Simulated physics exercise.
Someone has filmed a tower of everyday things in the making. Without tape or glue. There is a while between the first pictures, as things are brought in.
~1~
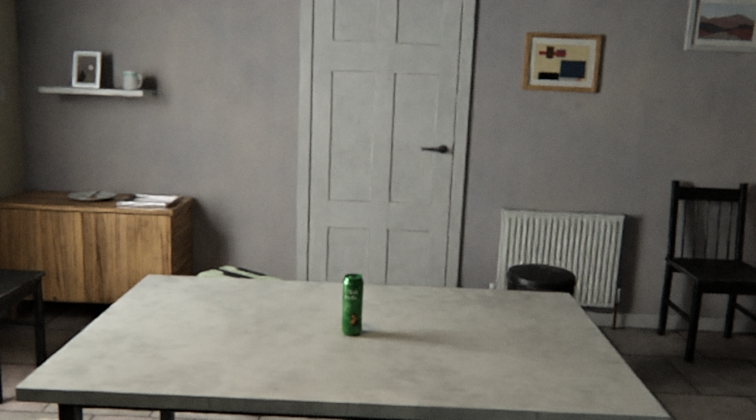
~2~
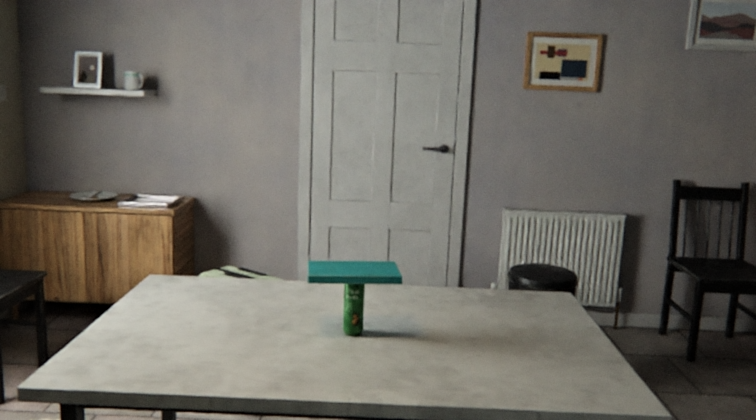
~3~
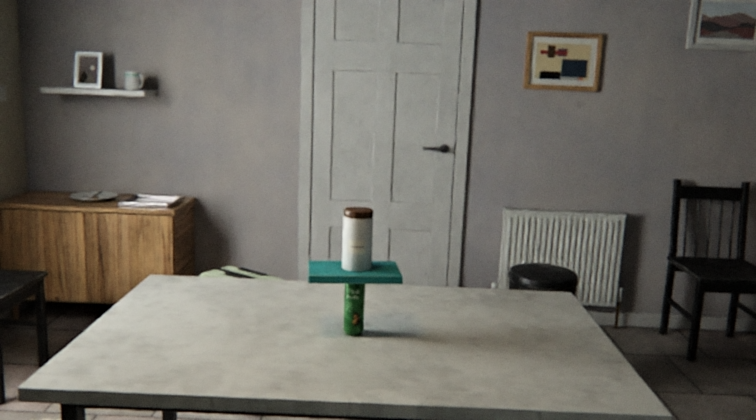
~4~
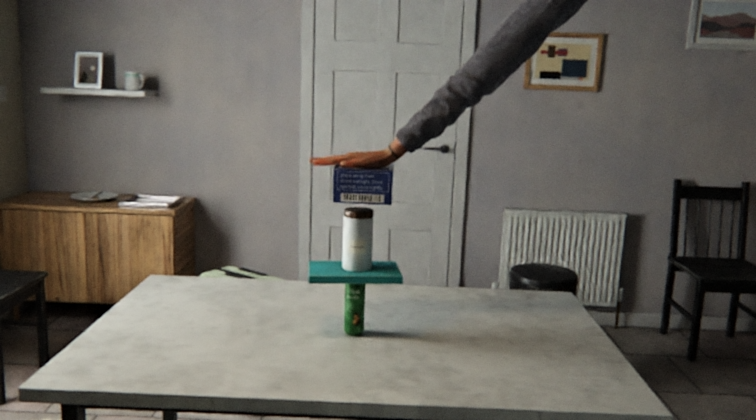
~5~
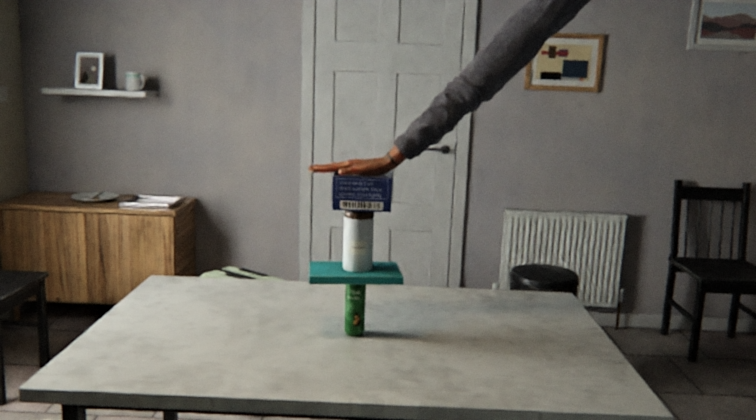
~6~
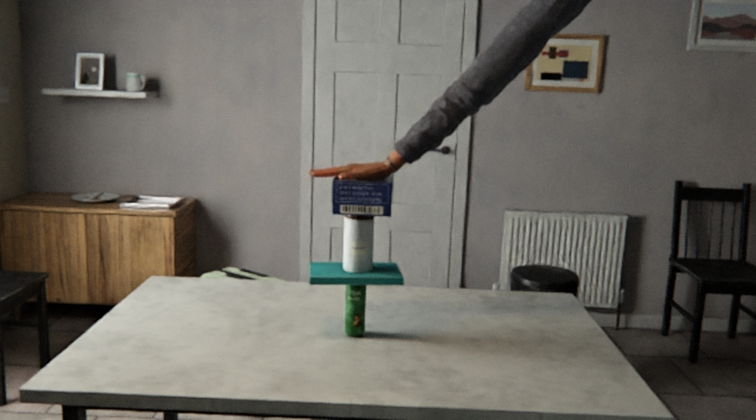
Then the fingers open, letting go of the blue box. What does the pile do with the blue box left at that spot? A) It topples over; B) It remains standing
Option B: It remains standing.
Then, 0.20 s on from there, no change.
Then, 0.40 s on from there, blue box resting near (363, 194).
In the end, all 4 unmoved. At the end, from the last picture's camera, blue box near (363, 194). The pile holds.
